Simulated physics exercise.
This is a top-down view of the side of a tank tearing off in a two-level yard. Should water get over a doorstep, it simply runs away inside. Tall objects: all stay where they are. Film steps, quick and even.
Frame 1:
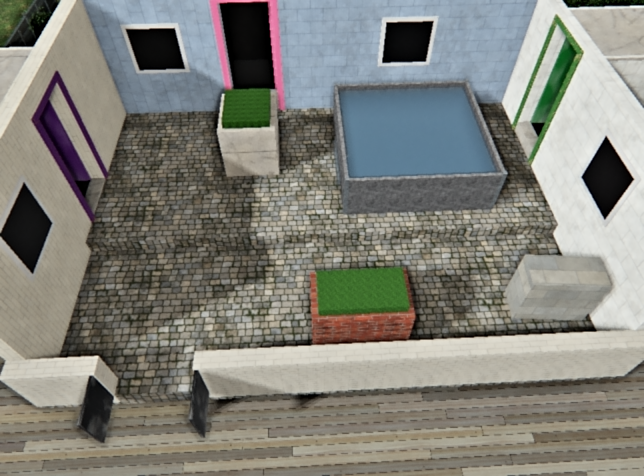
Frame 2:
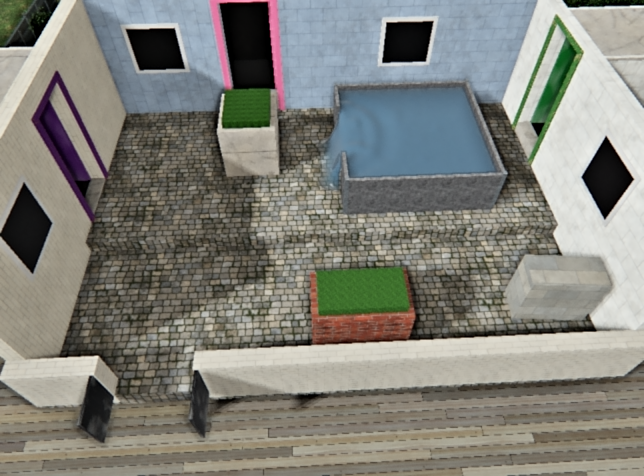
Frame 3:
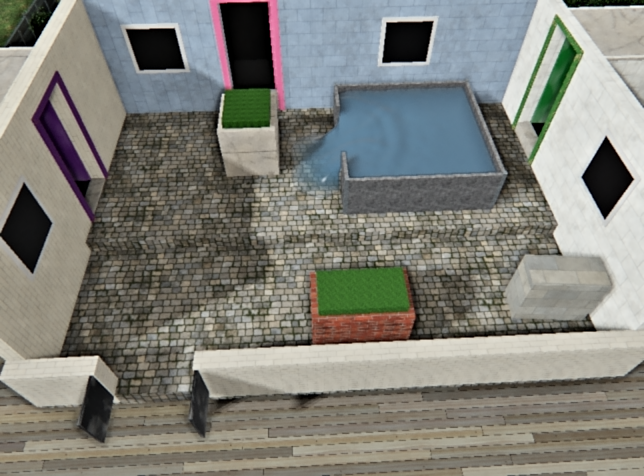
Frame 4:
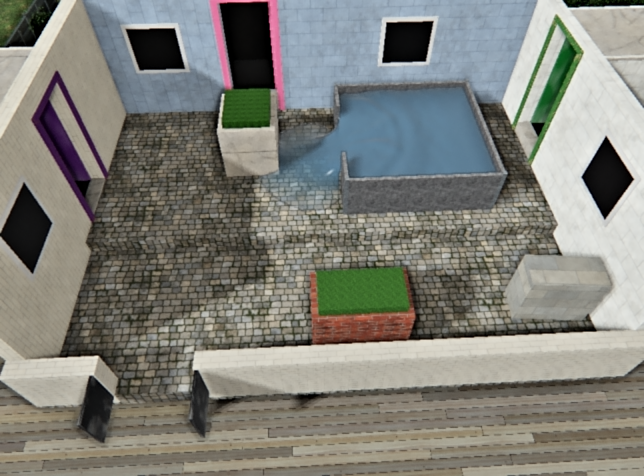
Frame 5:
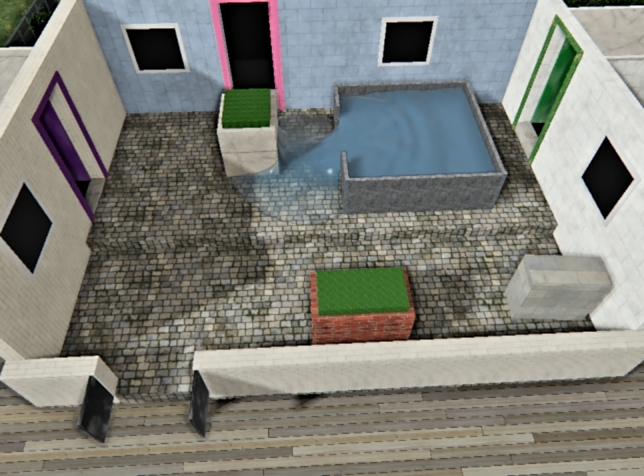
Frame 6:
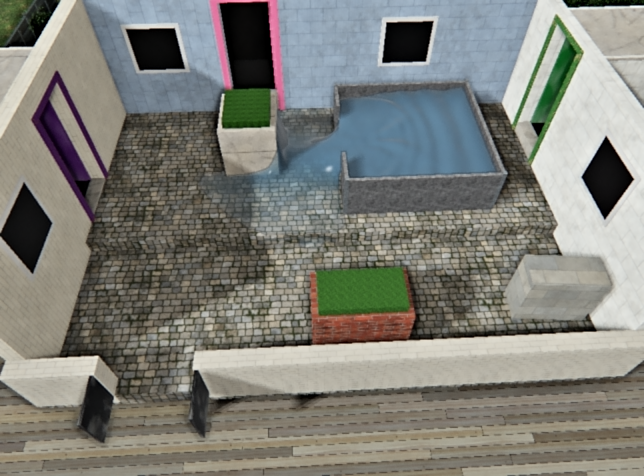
At the start, still water fills a gray stone tank against the blue wall of a cobbled yard. The tank's left side opens near the front corner and water pours out, spreading leftward over the paving toward the white grass-topped planter, then past its base in a thin sheet as ripples cross the tank.
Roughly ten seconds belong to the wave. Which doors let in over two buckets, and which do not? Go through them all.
Purple door - over two buckets, pink door - not over two, green door - not over two.
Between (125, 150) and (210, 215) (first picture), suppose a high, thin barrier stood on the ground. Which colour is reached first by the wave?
My pick is the pink-painted one.
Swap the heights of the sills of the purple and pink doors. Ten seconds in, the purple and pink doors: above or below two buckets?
Purple door: Under the mark; pink door: Over the mark.
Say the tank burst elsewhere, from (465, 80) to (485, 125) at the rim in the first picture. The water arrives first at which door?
Call it the green one.
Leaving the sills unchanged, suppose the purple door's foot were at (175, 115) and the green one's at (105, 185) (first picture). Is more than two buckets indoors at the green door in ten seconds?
Green: Comes in low.
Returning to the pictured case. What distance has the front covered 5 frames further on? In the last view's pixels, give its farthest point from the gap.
The wet edge reaches furthest near (94, 219).
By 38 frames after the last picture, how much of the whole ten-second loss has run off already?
My reading is about 55 per cent.
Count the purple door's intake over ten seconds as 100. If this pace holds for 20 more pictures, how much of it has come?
About 50 %.
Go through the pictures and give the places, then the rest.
In the first picture, still water in the water tank at (412, 129).
In the second picture, water pours out at (342, 151) and has run to (331, 188).
In the third picture, the front is at (300, 186), out from the gap at (341, 153).
In the fourth picture, water pours out at (341, 154) and has run to (267, 183).
In the fifth picture, water pours out at (341, 153) and has run to (236, 181).
In the sixth picture, water pours out at (341, 153) and has run to (206, 187).
A moment on, water covers 25 % of the floor; the purple door wet at the sill, nothing in, the pink door wet at the sill, nothing in, the green door not reached.
Next, water covers 55 % of the floor; the purple door under two buckets in, the pink door under two buckets in, the green door not reached.
Then, water covers 65 % of the floor; the purple door over two buckets in, the pink door under two buckets in, the green door wet at the sill, nothing in.
Later, water covers 85 % of the floor; the purple door over two buckets in, the pink door under two buckets in, the green door wet at the sill, nothing in.
In the end, water covers 95 % of the floor; the purple door far over two buckets in, the pink door under two buckets in, the green door wet at the sill, nothing in.
